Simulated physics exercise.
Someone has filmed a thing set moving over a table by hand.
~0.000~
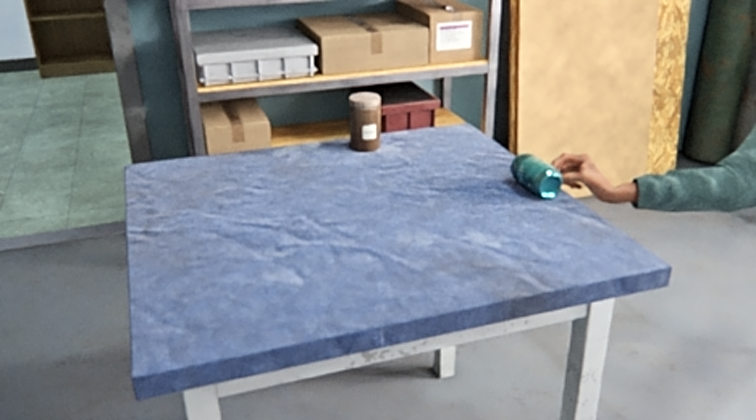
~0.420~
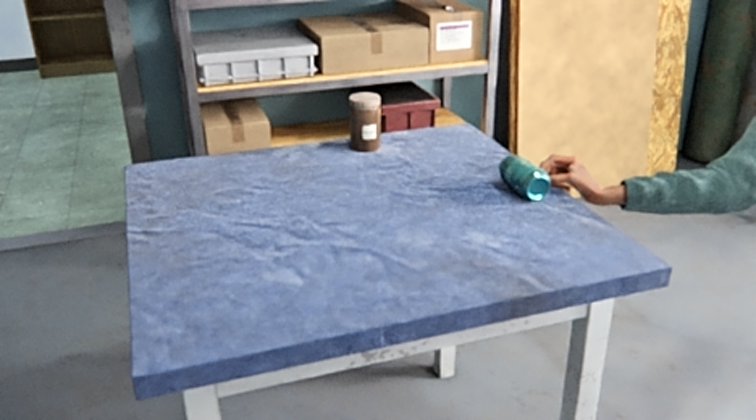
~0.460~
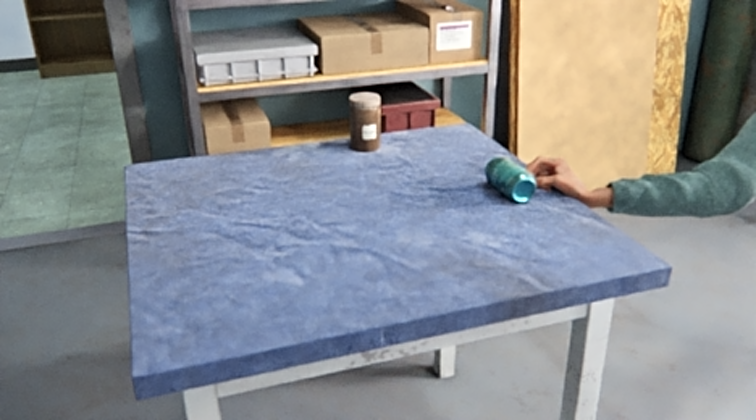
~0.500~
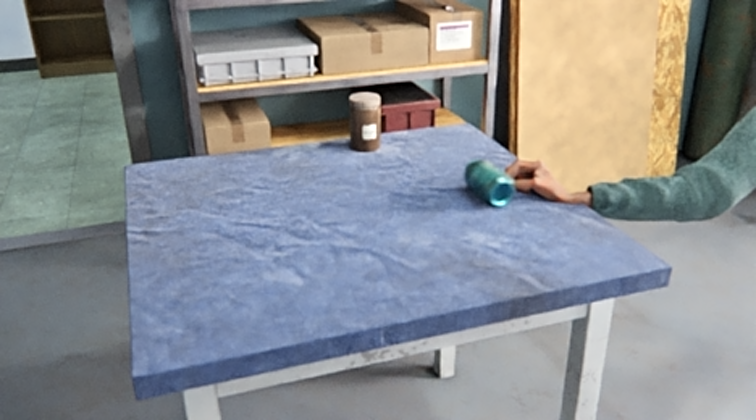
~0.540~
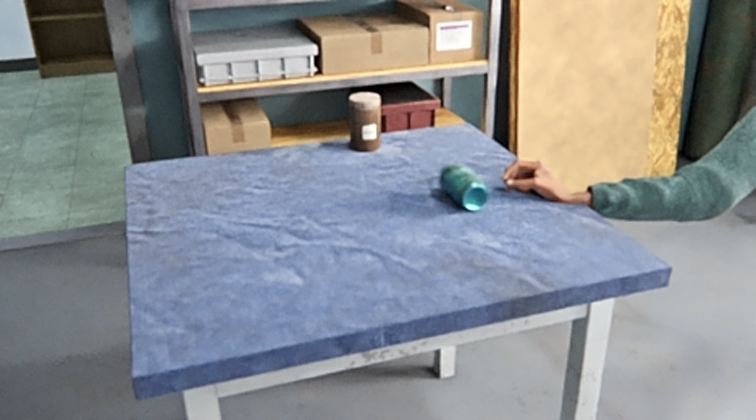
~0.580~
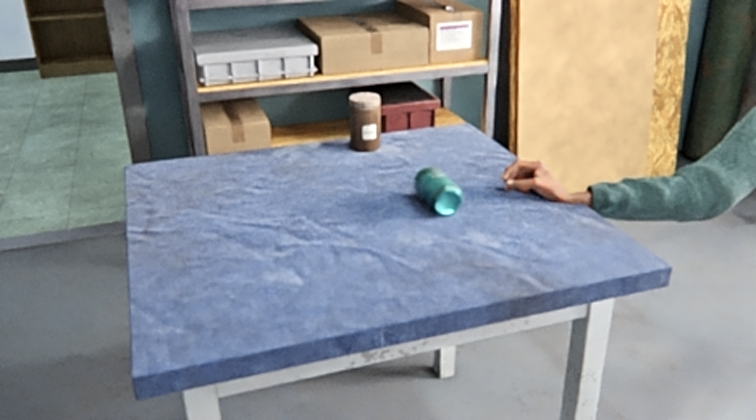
A hand reaching in from the right pushed a turquoise can lying on its side leftward across a blue tabletop, then let go, and the can rolled on past a brown jar standing behind it.
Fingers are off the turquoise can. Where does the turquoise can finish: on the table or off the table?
The turquoise can drops to the floor.
By 0.88 s, turquoise can moved well along near (239, 220).
By 1.28 s, turquoise can now off the table.
By 1.68 s, things are still on the move.
When it is over (1.9 s), off the table, turquoise can.
